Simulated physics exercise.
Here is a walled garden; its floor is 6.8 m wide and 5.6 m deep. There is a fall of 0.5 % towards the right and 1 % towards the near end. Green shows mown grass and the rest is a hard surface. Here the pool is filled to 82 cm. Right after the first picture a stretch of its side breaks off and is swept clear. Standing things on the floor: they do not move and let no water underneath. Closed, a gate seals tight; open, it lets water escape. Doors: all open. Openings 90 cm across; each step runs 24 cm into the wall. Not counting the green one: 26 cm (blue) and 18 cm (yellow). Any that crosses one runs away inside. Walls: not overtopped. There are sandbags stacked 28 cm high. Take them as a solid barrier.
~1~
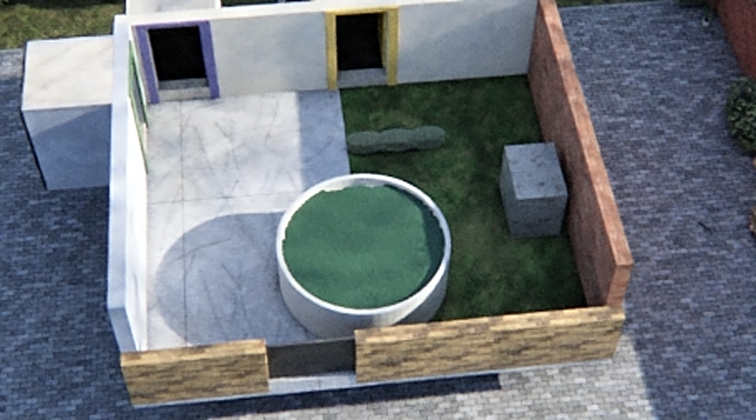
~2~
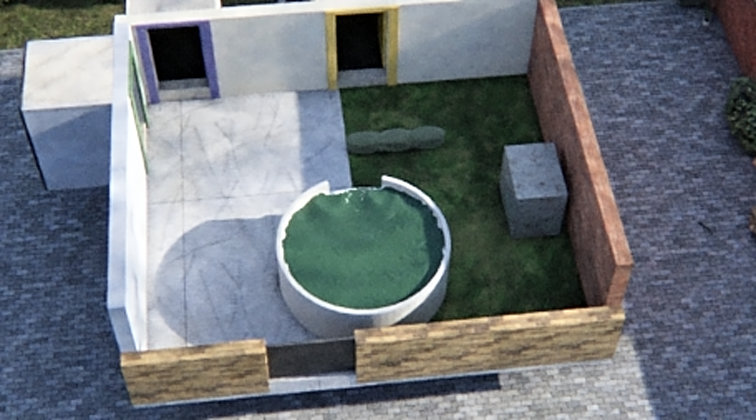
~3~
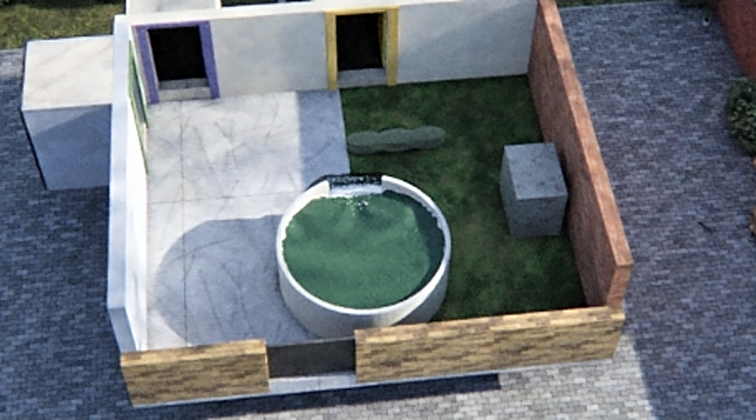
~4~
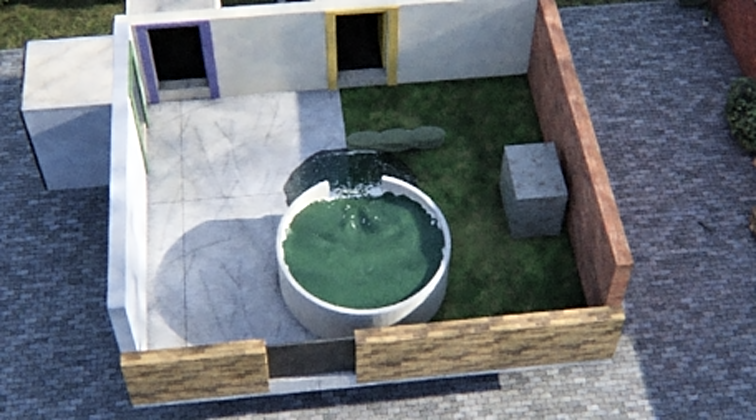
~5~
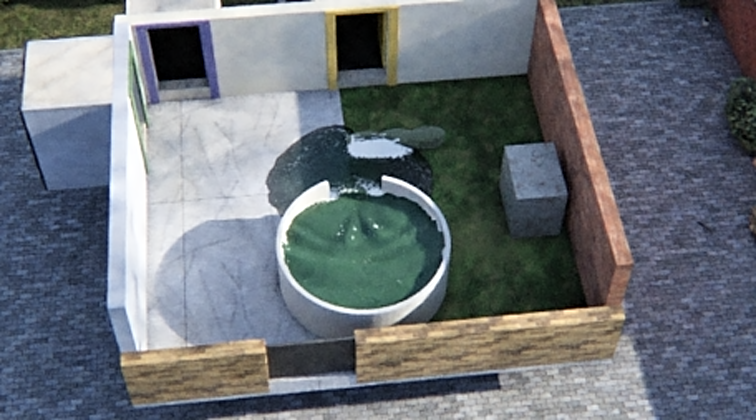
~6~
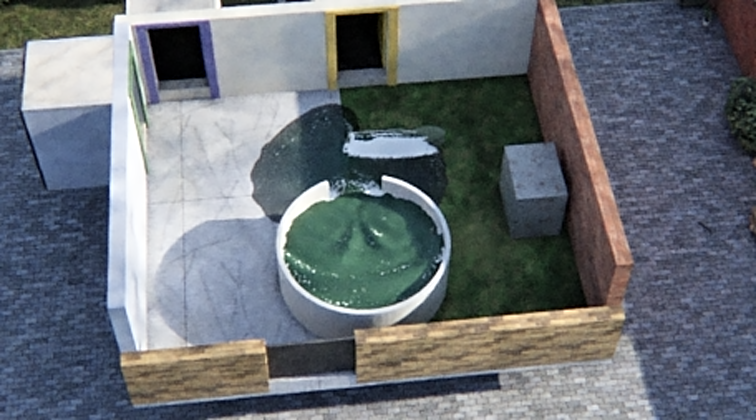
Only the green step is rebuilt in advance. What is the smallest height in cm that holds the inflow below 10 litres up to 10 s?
At least 24 cm.
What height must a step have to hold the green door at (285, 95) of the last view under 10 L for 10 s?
32 cm.
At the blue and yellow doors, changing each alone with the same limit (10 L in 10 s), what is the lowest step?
About 23 cm at blue and about 15 cm at yellow.
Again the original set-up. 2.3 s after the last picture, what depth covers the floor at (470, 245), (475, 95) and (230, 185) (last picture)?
3, 6 and 1 cm, respectively.
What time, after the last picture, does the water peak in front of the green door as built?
Near 2.0 s.
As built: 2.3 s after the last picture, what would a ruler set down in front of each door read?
Door by door in cm - blue 21, yellow 13, green 24.
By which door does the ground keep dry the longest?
The green one.
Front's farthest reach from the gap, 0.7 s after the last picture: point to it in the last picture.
Somewhere near the pixel (219, 97).
Then, 0.7 s after the last picture water covers 35 % of the floor, deepest (47 cm) near (361, 157); it has not reached the green door.
Then, 2.3 s after the last picture water covers 60 % of the floor, deepest (35 cm) near (157, 102); 24 cm at the green door, 18 litres in over its 14 cm step.
Then, 9.3 s after the last picture water covers 100 % of the floor, deepest (16 cm) near (565, 341); 11 cm at the green door, 95 litres in over its 14 cm step.
At the green door as built, the water peaked near 24 cm, 2.1 s after the last picture.
Run again over the same 10 s with other heights there, 17 litres in over 21.5 cm, 1 litre over 29 cm. The limit of 10 litres is kept from about 24 cm up.
